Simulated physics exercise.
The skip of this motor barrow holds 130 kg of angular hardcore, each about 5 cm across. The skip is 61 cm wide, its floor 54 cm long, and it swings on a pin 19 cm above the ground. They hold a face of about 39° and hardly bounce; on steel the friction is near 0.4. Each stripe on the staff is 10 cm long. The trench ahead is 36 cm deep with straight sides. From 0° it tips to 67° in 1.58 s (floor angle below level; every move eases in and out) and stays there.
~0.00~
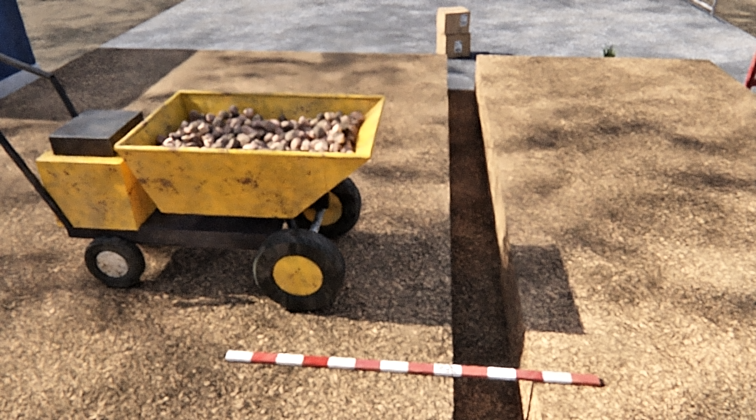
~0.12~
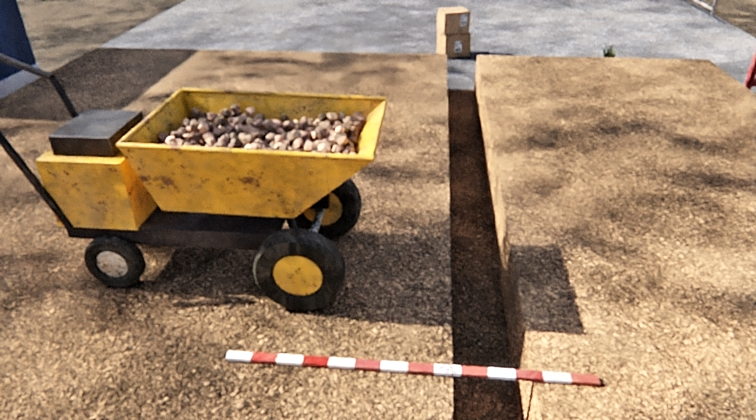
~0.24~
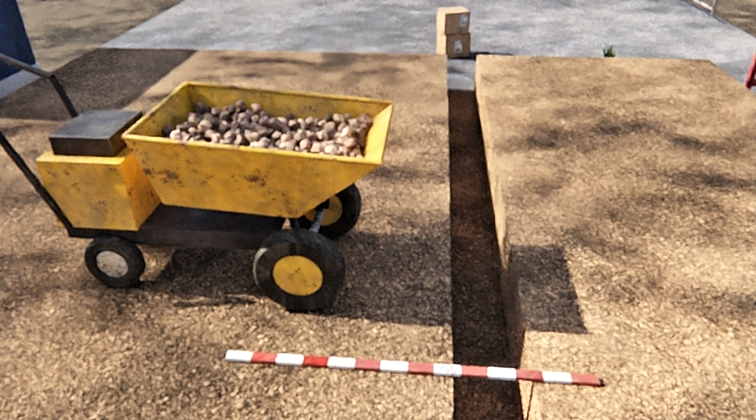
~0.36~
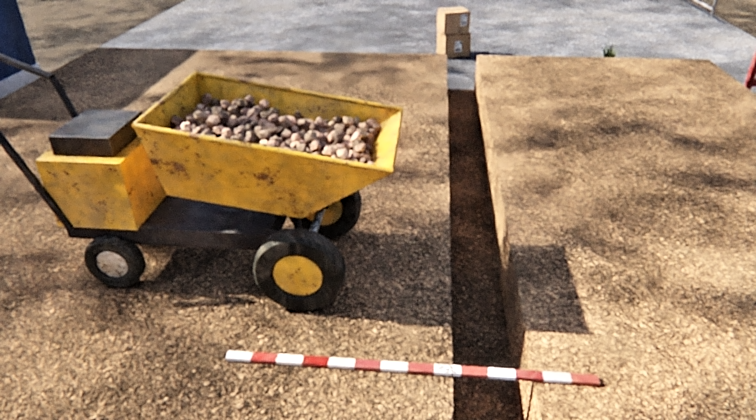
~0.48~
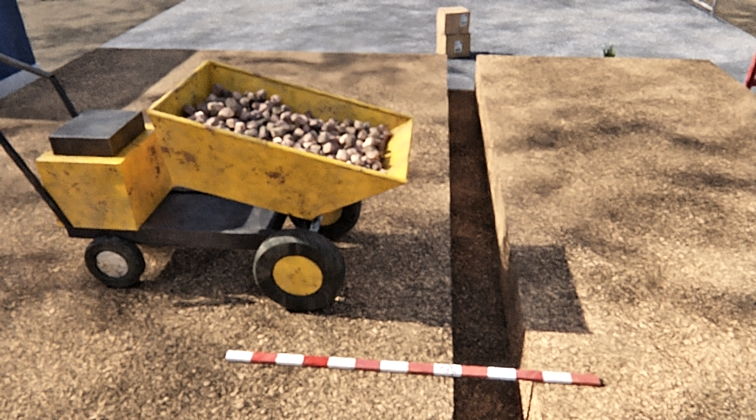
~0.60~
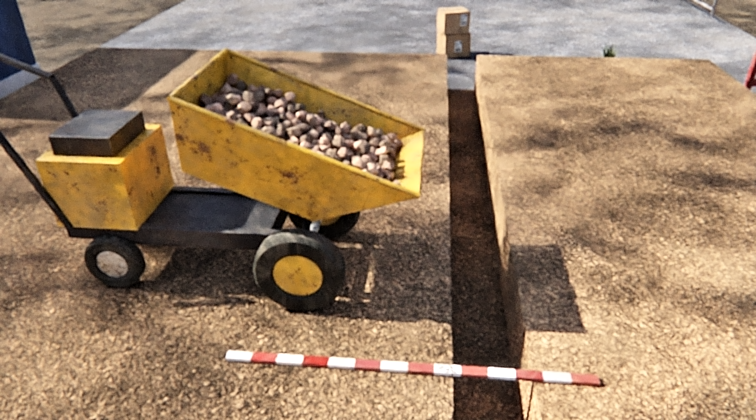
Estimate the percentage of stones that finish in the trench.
Some 99 per cent of it.
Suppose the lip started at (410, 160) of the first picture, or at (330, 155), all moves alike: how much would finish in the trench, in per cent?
Near 75 per cent from the first place, 60 from the second.
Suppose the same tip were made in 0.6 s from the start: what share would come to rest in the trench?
In that case some 85 per cent.
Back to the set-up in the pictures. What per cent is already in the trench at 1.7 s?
About 20 per cent by then.
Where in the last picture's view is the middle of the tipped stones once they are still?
Their middle is at about (479, 316).
After 1.2 s the floor is at 56°; 100 % in the skip; the foremost stones are at (444, 239).
After 1.7 s the floor is at 67°; 79 % in the skip, 21 % in the trench; the foremost stones are at (506, 310).
After 2.0 s the floor is at 67°; 40 % in the skip, 59 % in the trench, 1 % past the trench; the foremost stones are at (544, 294).
After 4.0 s the floor is at 67°; 0 % in the skip, 99 % in the trench, 1 % past the trench; the foremost stones are at (550, 295).
